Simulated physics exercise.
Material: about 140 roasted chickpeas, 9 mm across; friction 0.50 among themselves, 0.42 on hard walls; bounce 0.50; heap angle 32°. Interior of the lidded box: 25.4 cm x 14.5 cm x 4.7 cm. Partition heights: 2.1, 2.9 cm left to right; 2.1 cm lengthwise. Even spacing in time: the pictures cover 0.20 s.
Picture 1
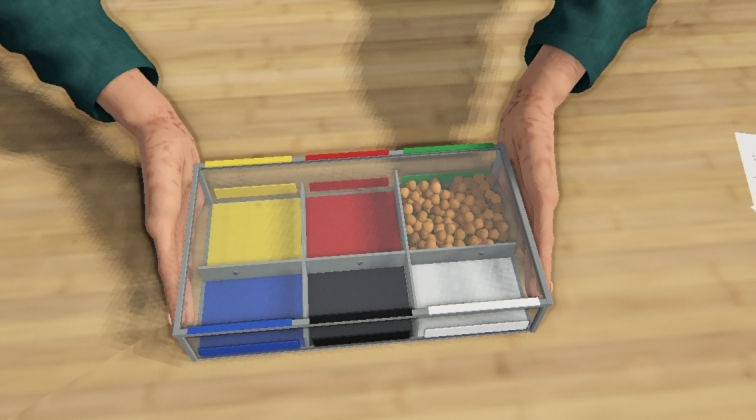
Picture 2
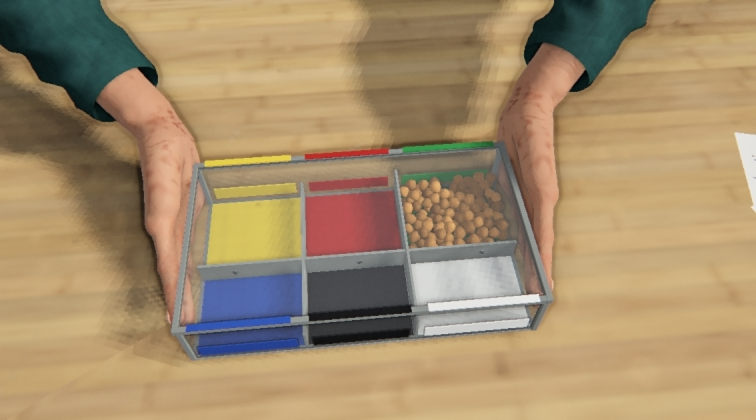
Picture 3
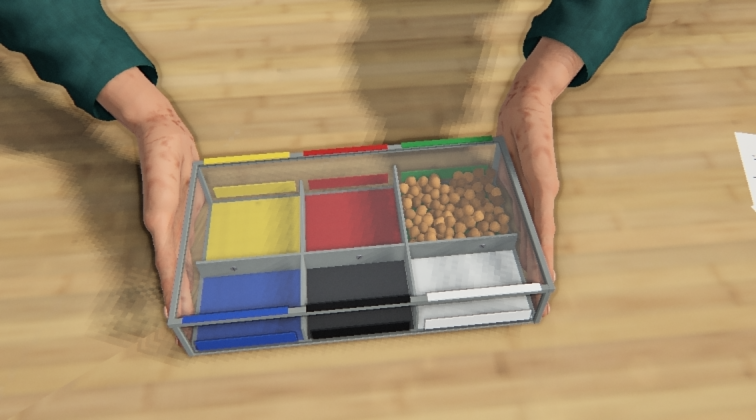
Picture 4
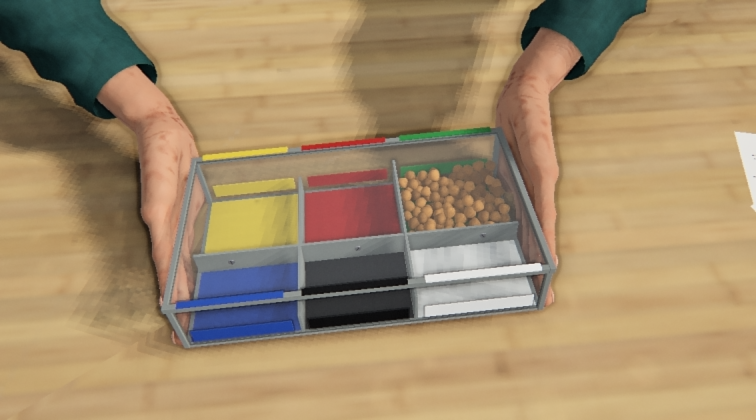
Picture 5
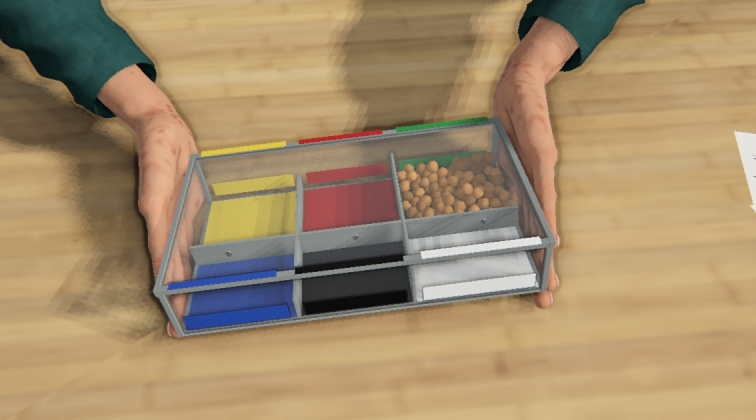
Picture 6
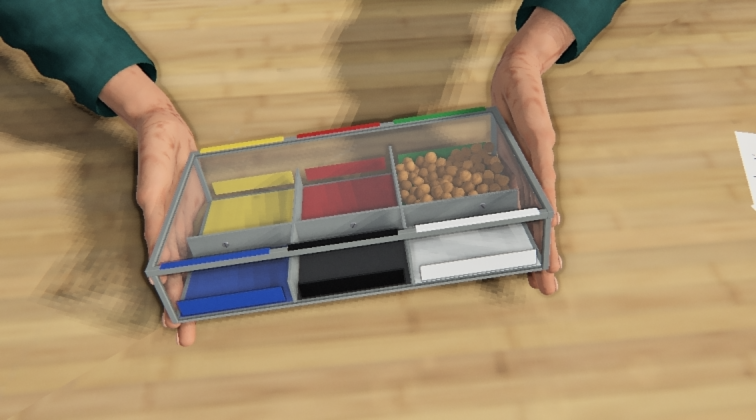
In the video, two hands hold a clear, lidded box with six coloured compartments and gradually tilt it, raising its front edge, while the small, round tan pieces stay in the green compartment at the back right.
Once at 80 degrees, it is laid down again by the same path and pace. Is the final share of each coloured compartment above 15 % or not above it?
As I see it, red compartment: Does not clear the bar. Blue compartment: Does not clear the bar. Green compartment: Clears the bar. Yellow compartment: Does not clear the bar. White compartment: Does not clear the bar. Black compartment: Does not clear the bar.
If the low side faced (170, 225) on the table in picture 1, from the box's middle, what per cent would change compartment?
Around 30 percent of them.
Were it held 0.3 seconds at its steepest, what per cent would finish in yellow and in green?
Then, in per cent: Yellow 0; green 90.
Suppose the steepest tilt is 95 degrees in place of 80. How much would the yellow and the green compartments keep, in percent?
Yellow: 0, green: 95 (per cent).
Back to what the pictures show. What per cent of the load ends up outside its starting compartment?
Share changed: Approx. 10 %.
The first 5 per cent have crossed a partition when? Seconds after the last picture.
Around 0.60 seconds.
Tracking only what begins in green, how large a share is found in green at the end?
Some 90 per cent.
Then, 0.57 s after the last picture, tilt 79 degrees; red 5 %, green 95 %.
Then, 0.94 s after the last picture, tilt 33 degrees; red 10 %, green 90 %.
Then, 1.40 s after the last picture, tilt 0 degrees; red 10 %, green 90 %.
In the end, red 10 %, blue 0 %, green 90 %, yellow 0 %, white 0 %, black 0 %.
